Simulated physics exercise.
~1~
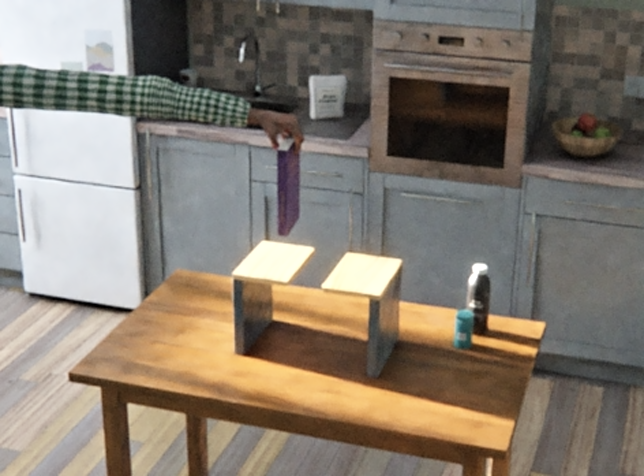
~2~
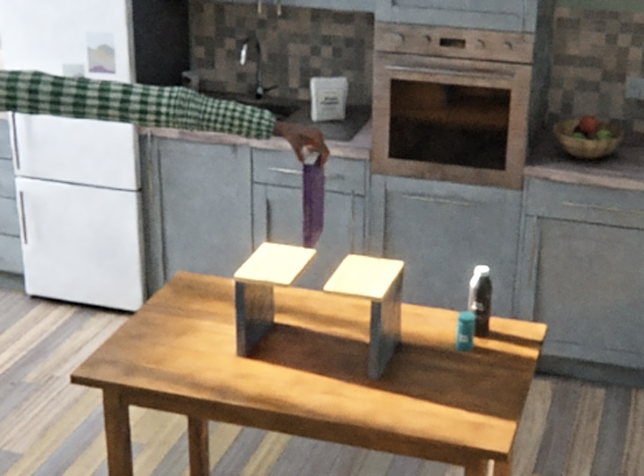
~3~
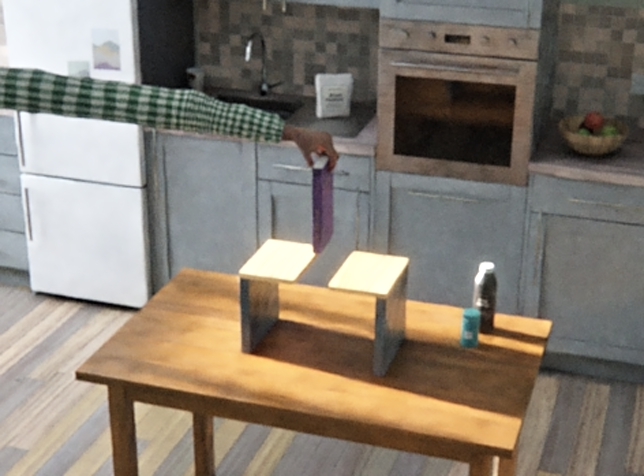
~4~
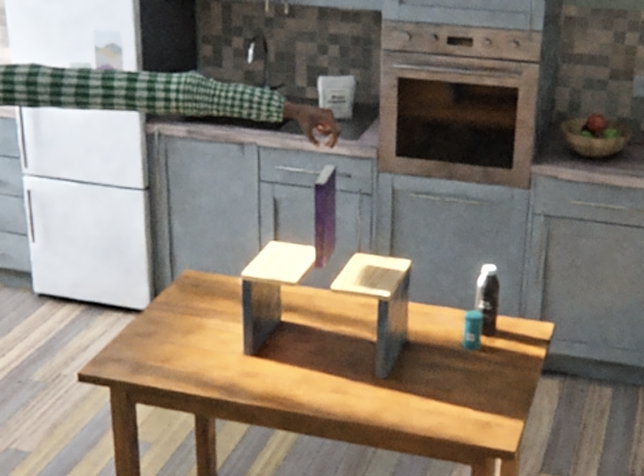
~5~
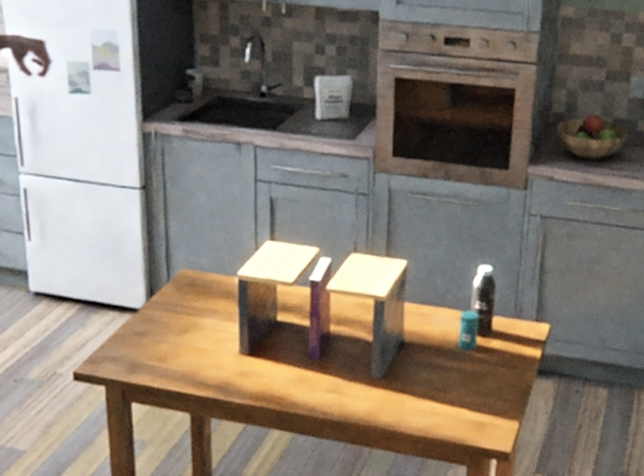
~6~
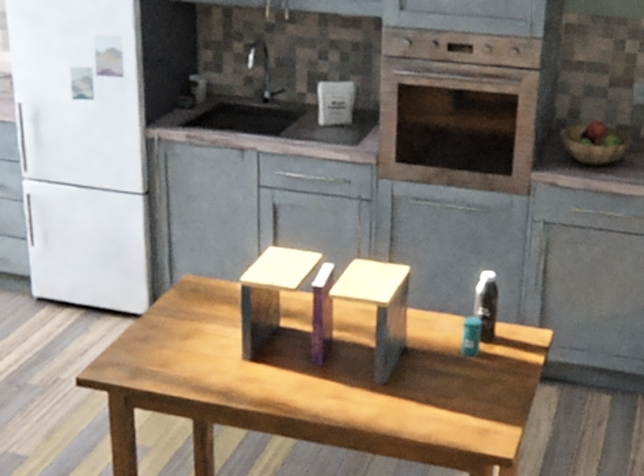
In a kitchen with grey cabinets, a white fridge and a built-in oven, a slightly swaying camera looks down at a wooden table. Two grey supports with pale, sunlit tops stand a little apart on it, with a turquoise shaker and a black bottle to their right. A hand in a green checked sleeve reaches in from the left, holding a slim purple book upright, and carries it right and down over the gap. The fingers let go and the arm draws back to the left. The book drops between the supports and ends standing upright on the table, while the shaker and bottle stay in place.
